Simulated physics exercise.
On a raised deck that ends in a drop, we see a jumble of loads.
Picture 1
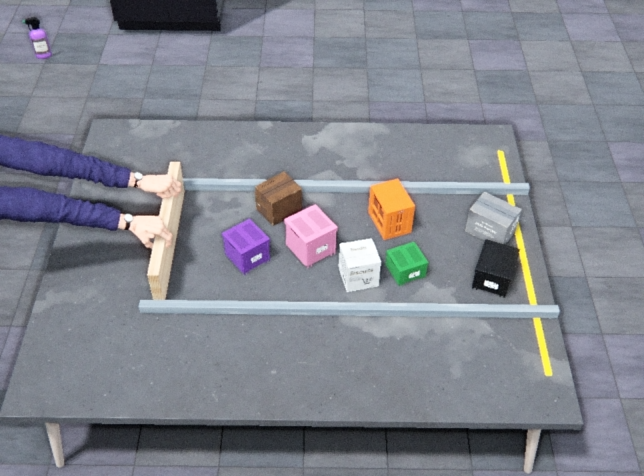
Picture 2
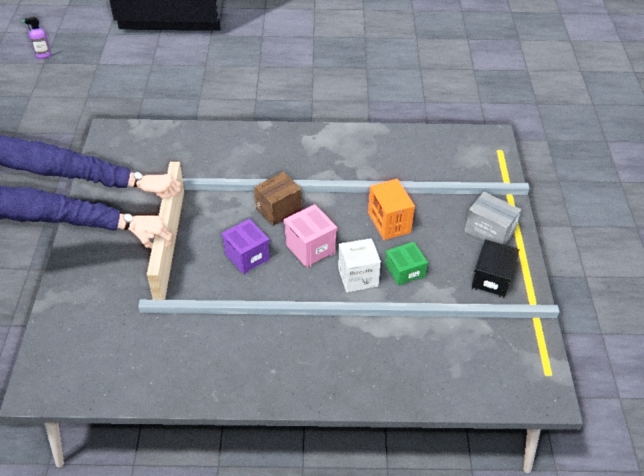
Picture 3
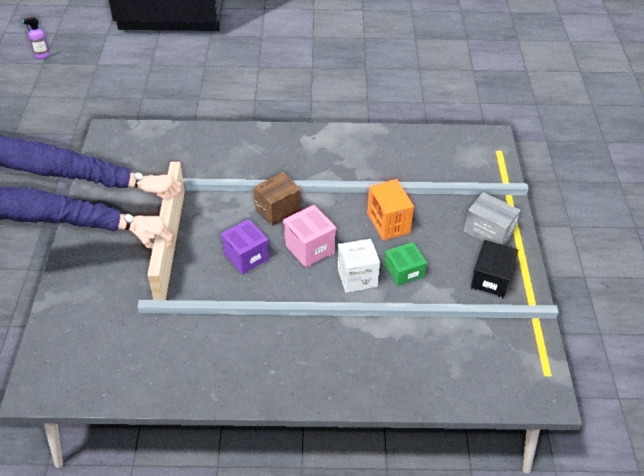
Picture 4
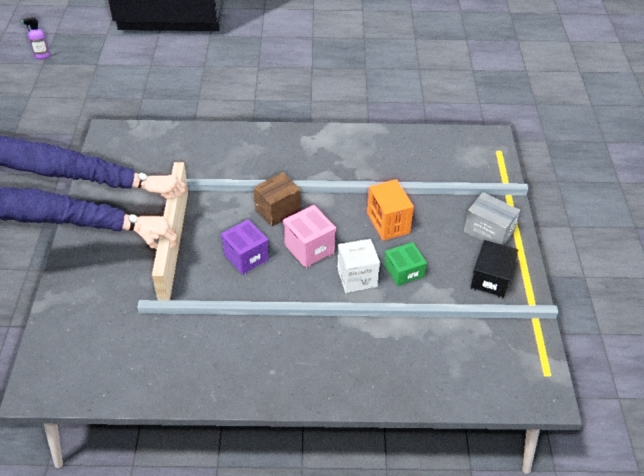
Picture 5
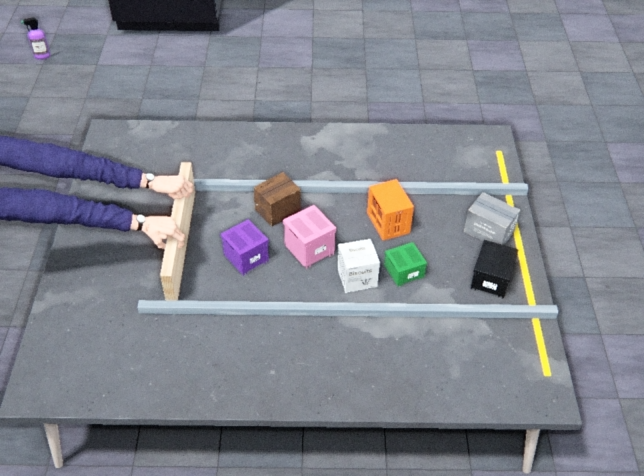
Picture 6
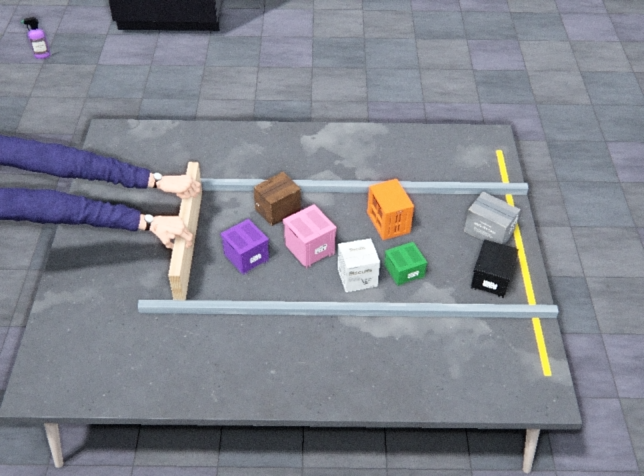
A wooden plank, gripped by two hands in dark blue sleeves, stayed nearly still at first, then slid slightly right between two rails, while the colourful boxes ahead of it sat unmoved on the table.
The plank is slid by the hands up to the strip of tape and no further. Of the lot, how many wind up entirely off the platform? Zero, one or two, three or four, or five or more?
Entirely off: Five or more.
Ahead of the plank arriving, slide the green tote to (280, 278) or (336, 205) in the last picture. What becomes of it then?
The green tote is kept; goes over.
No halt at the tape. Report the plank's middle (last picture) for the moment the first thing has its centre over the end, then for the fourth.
Near (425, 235) first, near (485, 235) second.
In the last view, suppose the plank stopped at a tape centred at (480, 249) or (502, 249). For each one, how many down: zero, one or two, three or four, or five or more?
Either three or four; 5 or more.
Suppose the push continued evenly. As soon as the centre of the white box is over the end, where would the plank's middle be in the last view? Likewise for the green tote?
(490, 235) and then (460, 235), give or take.
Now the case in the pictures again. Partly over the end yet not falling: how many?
The total here is 1.
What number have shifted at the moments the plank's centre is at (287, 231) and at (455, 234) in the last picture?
The counts are 3 and 8.
Soon after, none off yet; grey parcel at rest near (492, 220); black tote at rest near (494, 269); green tote at rest near (405, 264).
Then, none off yet; grey parcel moved a little near (499, 222); black tote moved about its own width near (530, 269); green tote moved well along near (495, 268).
At rest, the number that fall off is five or more; fallen, brown parcel, pink tote, white box, orange crate, green tote, black tote and grey parcel.
